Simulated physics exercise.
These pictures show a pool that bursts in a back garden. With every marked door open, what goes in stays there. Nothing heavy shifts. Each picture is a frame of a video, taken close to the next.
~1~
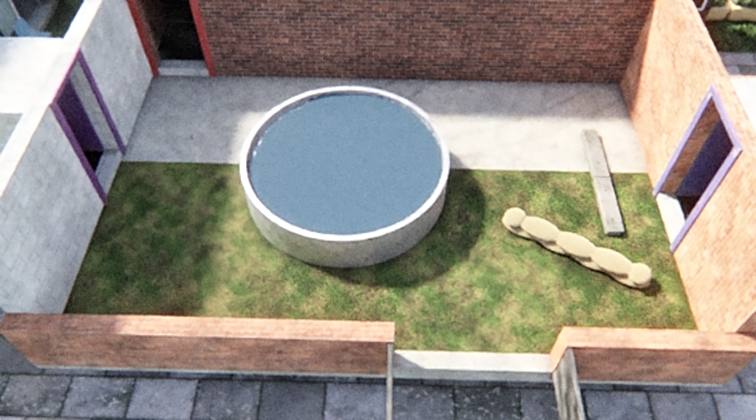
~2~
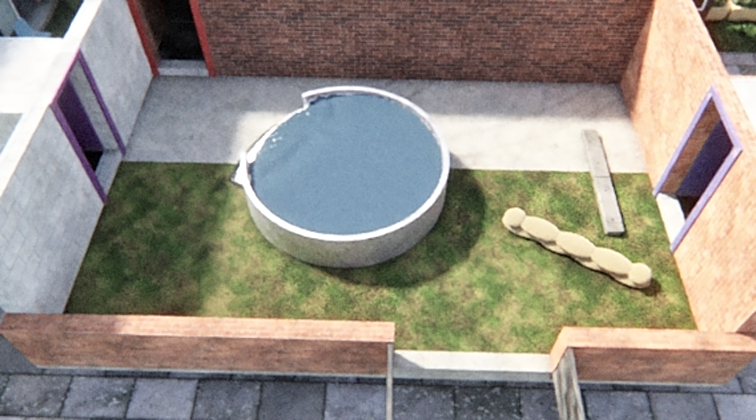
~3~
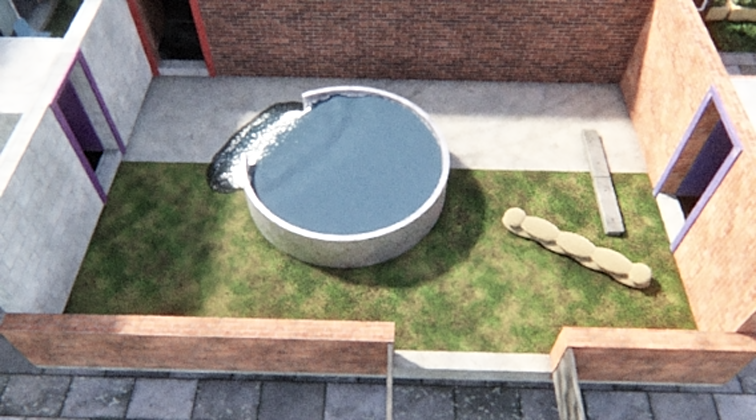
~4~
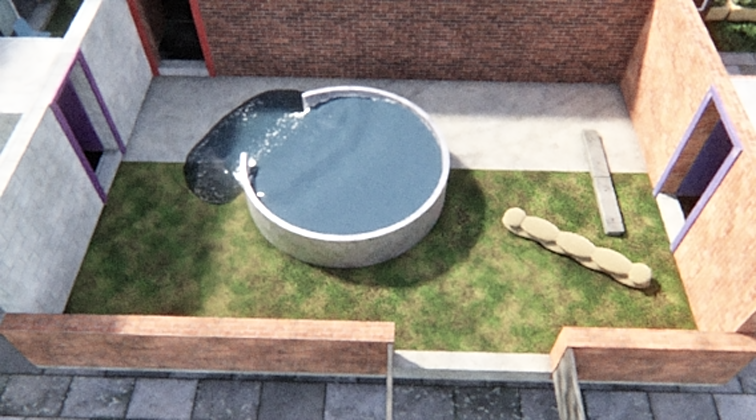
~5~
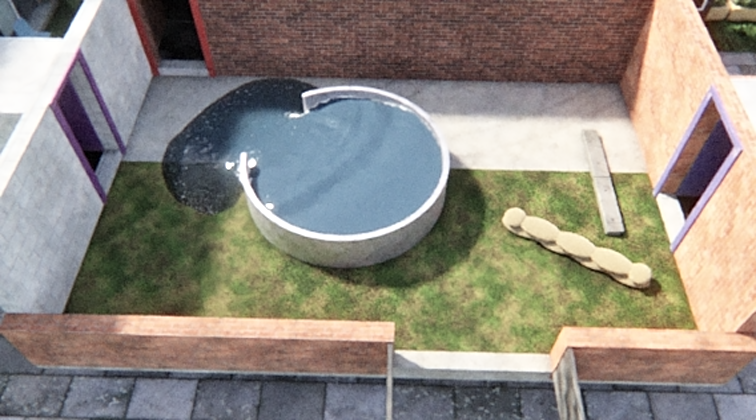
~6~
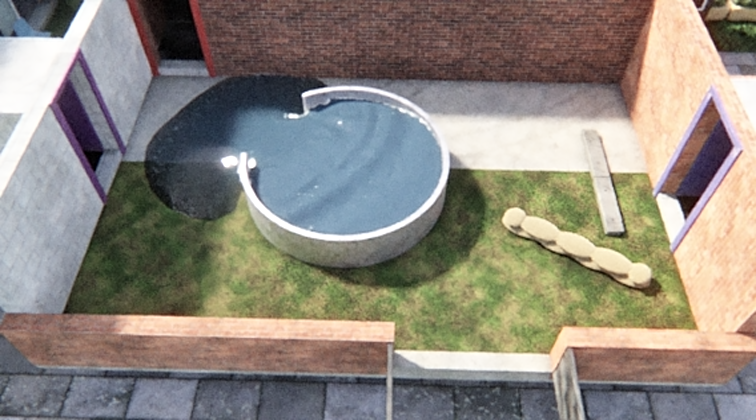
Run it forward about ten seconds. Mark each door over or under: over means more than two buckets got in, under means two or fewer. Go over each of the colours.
Blue door - under, red door - over, purple door - over.
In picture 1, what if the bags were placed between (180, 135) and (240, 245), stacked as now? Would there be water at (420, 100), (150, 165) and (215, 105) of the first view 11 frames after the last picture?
Reading the three places in turn gives bare, drenched, drenched.
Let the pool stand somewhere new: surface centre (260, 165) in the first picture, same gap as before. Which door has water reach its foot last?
My pick is the blue one.
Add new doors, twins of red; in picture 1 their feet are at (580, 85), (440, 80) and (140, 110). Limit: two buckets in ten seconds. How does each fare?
Going door by door: The first remains below the limit, the second remains below the limit, the third runs past the limit.
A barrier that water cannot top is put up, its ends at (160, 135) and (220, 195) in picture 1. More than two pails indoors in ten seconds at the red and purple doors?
As for those two, the red one overshoots and the purple one comes in short.
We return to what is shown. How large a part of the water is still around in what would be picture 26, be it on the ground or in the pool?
My reckoning gives about 92 %.
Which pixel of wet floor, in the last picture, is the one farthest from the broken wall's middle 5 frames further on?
Approximate pixel: (154, 75).
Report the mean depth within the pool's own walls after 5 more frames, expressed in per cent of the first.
Near 76 in a hundred.
A moment on, water covers 20 % of the floor; the blue door not reached, the red door wet at the sill, nothing in, the purple door wet at the sill, nothing in.
Next, water covers 25 % of the floor; the blue door not reached, the red door over two buckets in, the purple door under two buckets in.
Then, water covers 35 % of the floor; the blue door not reached, the red door far over two buckets in, the purple door over two buckets in.
Later, water covers 60 % of the floor; the blue door not reached, the red door far over two buckets in, the purple door over two buckets in.
In the end, water covers 90 % of the floor; the blue door wet at the sill, nothing in, the red door far over two buckets in, the purple door far over two buckets in.
